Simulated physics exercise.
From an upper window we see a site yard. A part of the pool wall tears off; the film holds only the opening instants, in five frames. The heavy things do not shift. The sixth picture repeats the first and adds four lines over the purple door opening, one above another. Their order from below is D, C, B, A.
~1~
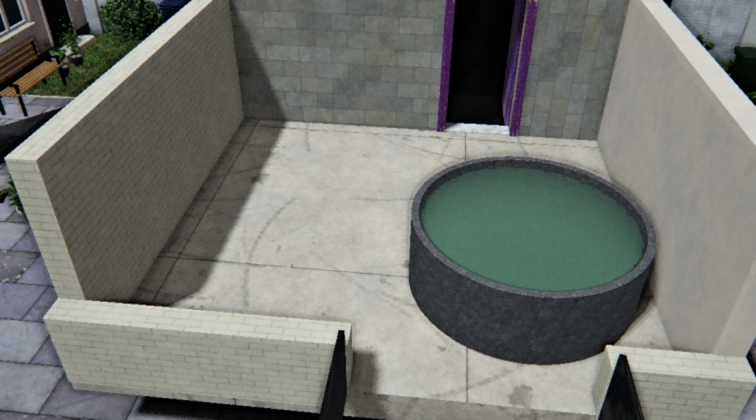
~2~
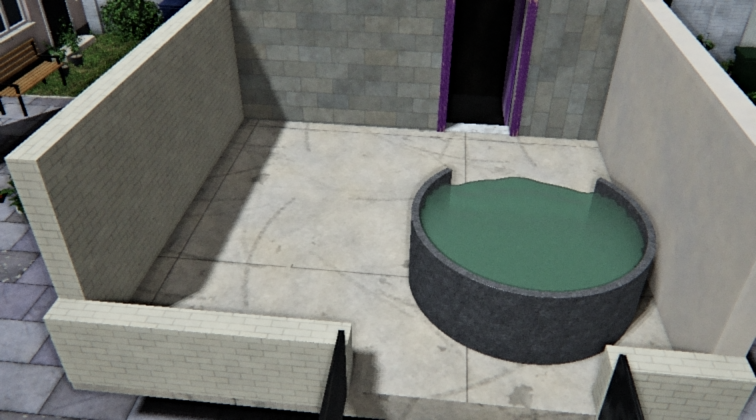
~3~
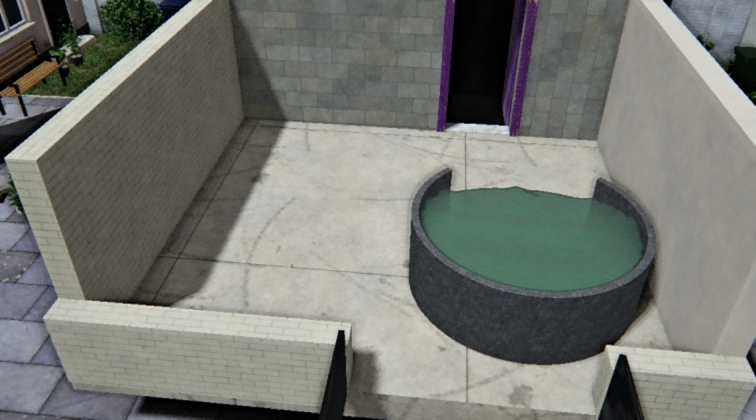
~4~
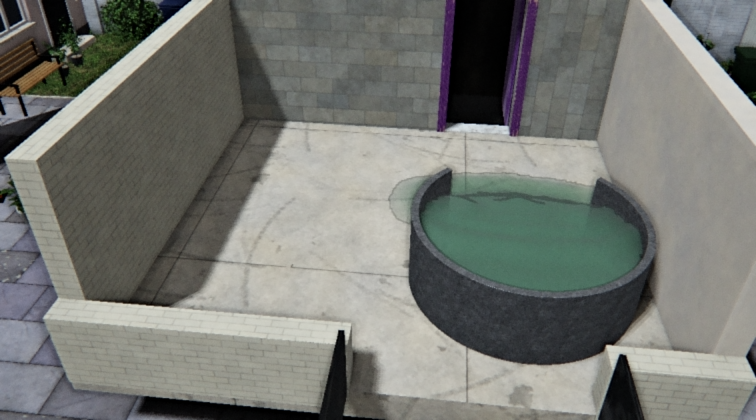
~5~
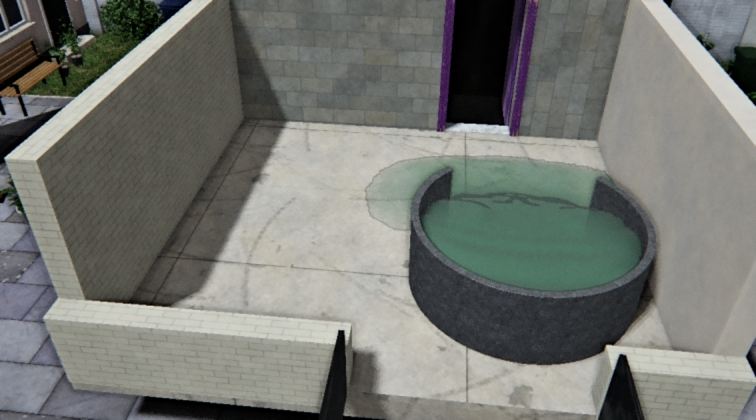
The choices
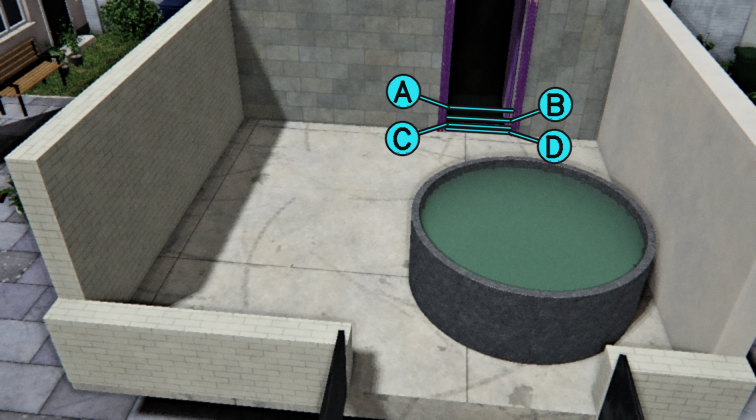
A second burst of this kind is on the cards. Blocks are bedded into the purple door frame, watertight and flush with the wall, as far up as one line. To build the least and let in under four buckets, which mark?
A.
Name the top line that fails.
The answer is B.
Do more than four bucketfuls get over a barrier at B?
Yes, that goes wrong.
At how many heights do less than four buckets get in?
One of them.
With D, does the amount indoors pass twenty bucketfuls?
Yes, it does.
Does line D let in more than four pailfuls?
Yes, it does.
On the marked copy, A at (480, 108); B at (479, 119); C at (478, 126); D at (478, 130); from the bottom up D, C, B, A.
For line A, a bucket or two gets in.
For line B, about 13 bucketfuls get in.
For line C, dozens of bucketfuls pour in.
For line D, dozens of bucketfuls pour in.
